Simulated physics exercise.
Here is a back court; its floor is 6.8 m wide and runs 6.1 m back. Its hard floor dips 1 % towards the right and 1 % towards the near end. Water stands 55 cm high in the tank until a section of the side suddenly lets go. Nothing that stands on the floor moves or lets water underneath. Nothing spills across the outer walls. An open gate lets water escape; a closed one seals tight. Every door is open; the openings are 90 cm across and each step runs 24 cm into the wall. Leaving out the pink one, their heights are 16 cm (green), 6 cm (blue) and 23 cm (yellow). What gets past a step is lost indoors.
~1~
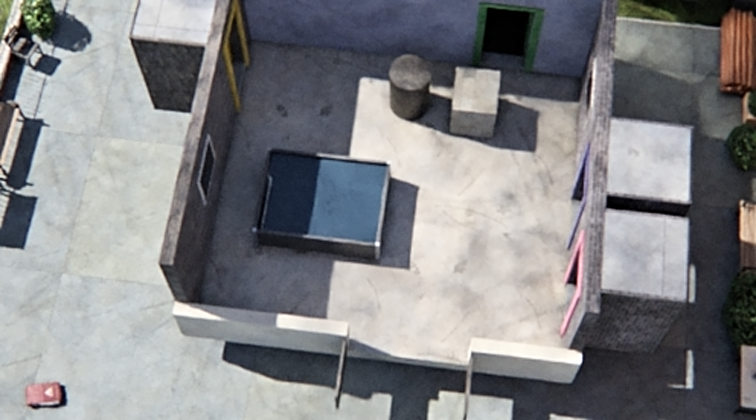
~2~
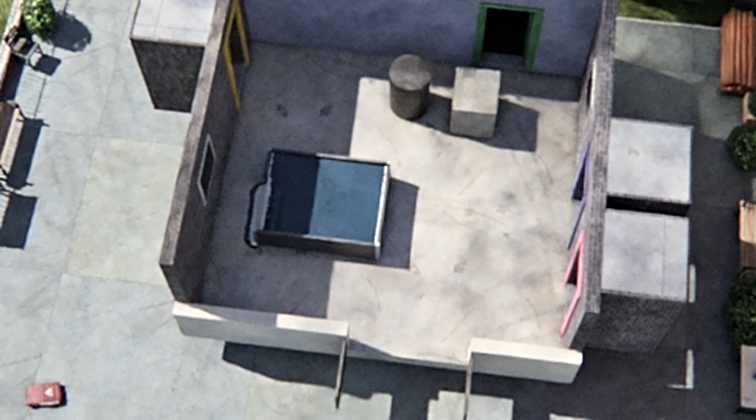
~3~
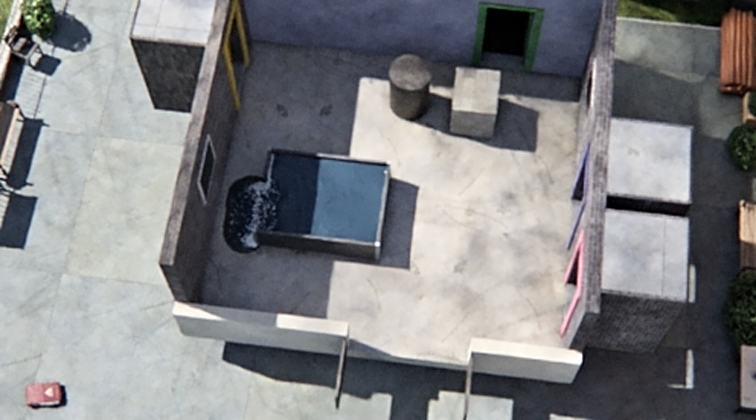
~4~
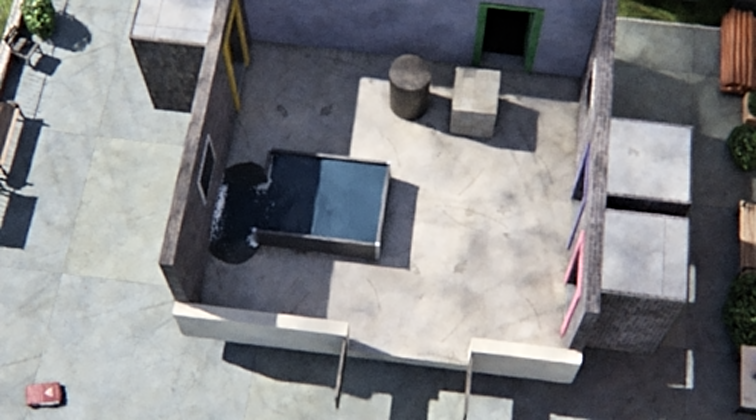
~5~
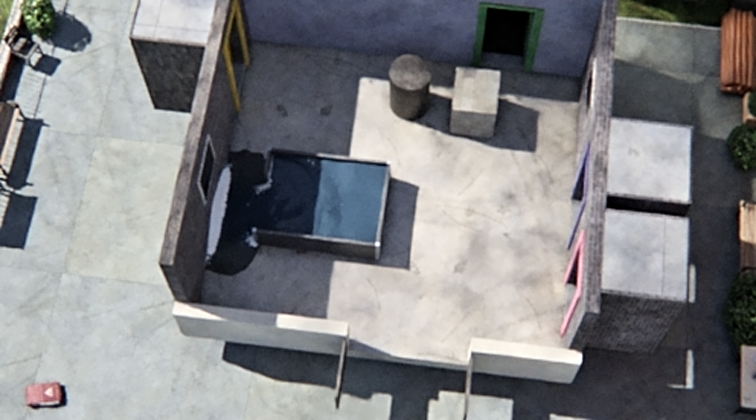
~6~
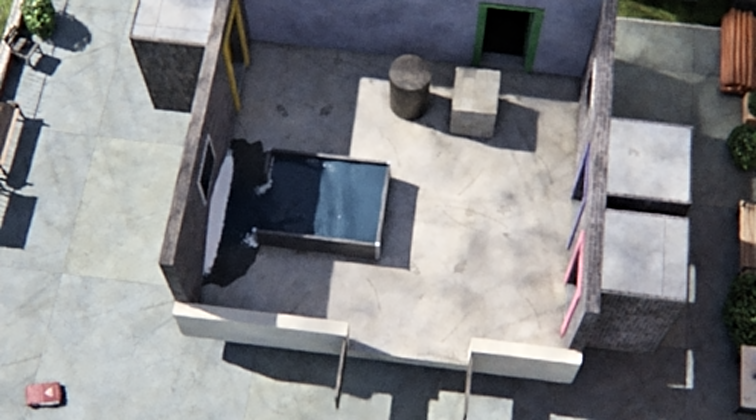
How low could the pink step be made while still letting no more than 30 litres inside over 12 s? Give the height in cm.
About 8.5 cm.
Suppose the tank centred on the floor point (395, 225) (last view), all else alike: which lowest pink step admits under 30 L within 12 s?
About 7.5 cm.
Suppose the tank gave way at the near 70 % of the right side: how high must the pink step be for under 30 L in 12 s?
Some 17 cm.
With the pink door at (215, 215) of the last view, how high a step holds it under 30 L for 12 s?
Roughly 34 cm.
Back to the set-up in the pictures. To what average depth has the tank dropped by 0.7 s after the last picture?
Some 38 cm.
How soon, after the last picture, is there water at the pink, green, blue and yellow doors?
Arrival: Pink 3.6 s, green 3.4 s, blue 4.5 s, yellow 0.7 s.
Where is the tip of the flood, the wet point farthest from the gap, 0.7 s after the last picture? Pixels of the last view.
Near (243, 83).
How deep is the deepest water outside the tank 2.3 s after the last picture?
Up to some 31 cm.
Then, 0.7 s after the last picture water covers 10 % of the floor, deepest (40 cm) near (225, 222); it has not reached the pink door.
Then, 2.3 s after the last picture water covers 40 % of the floor, deepest (31 cm) near (198, 309); it has not reached the pink door.
Then, 11.3 s after the last picture water covers 95 % of the floor, deepest (12 cm) near (555, 354); 10 cm at the pink door, 39 litres in over its 8 cm step.
At the pink door as built, the water peaked near 13 cm, 4.9 s after the last picture.
With a step of 7.5 cm, 50 litres would have come in within the 12 s; with 10.5 cm, 7 litres. So under 30 litres takes about 8.5 cm.
